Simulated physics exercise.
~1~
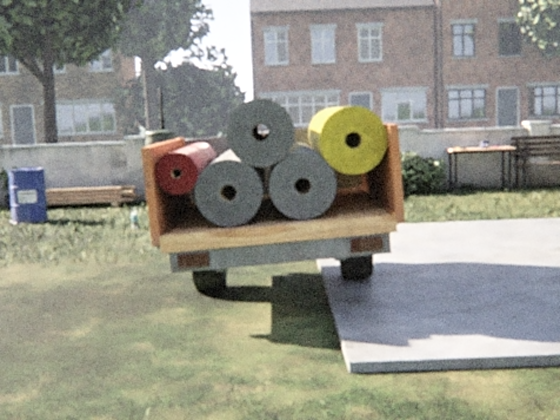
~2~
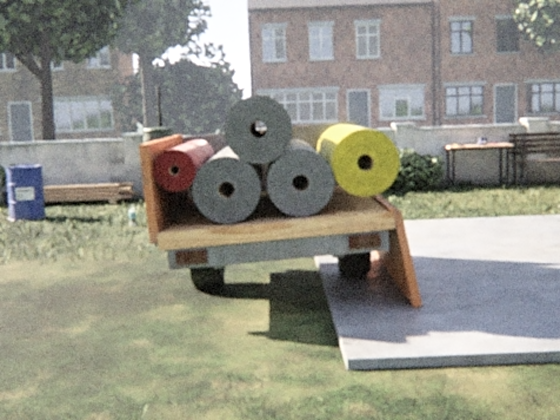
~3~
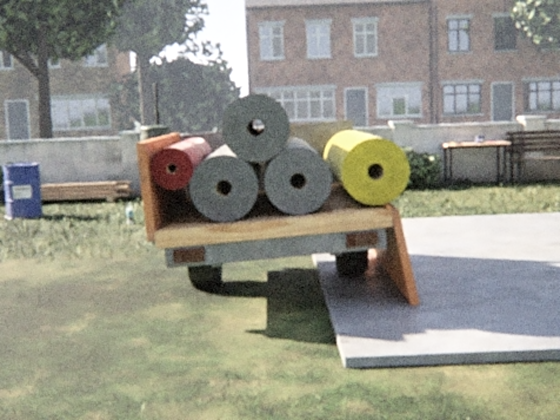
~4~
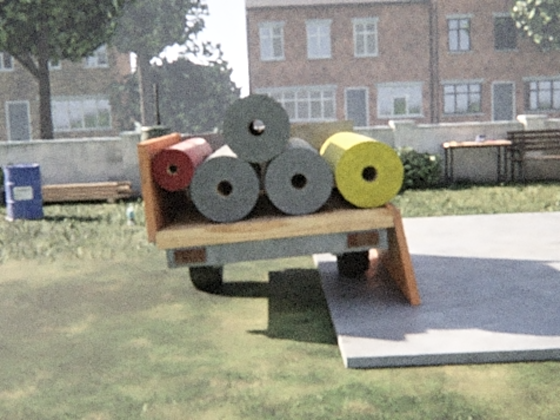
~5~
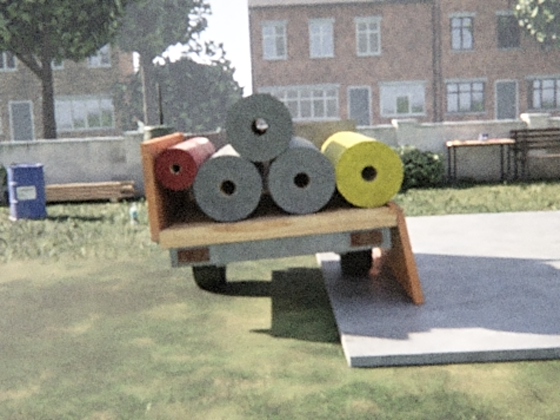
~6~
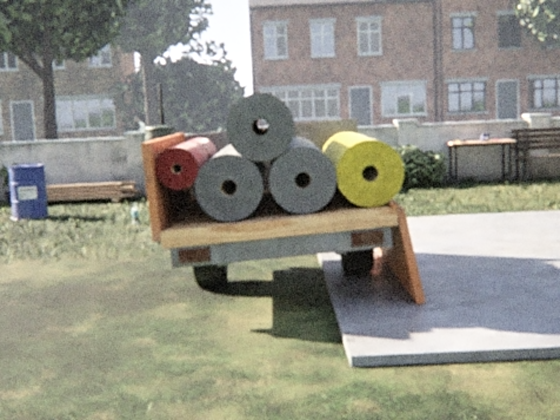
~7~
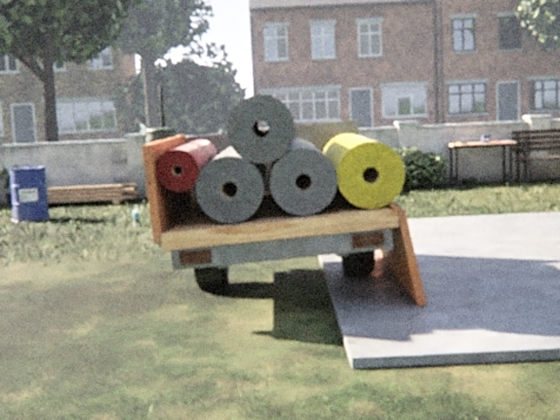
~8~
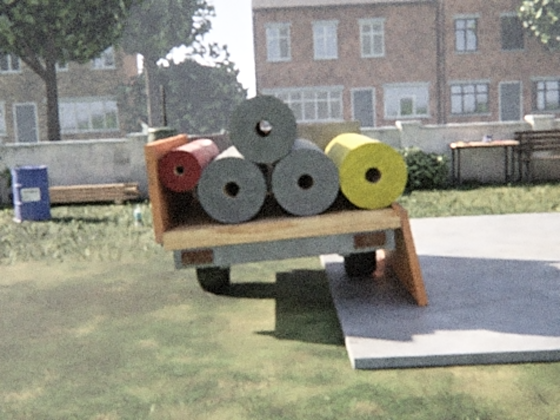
Yellow roll shifting slightly right as a trailer's right side board drops open, then resting on the deck beside grey and red rolls.
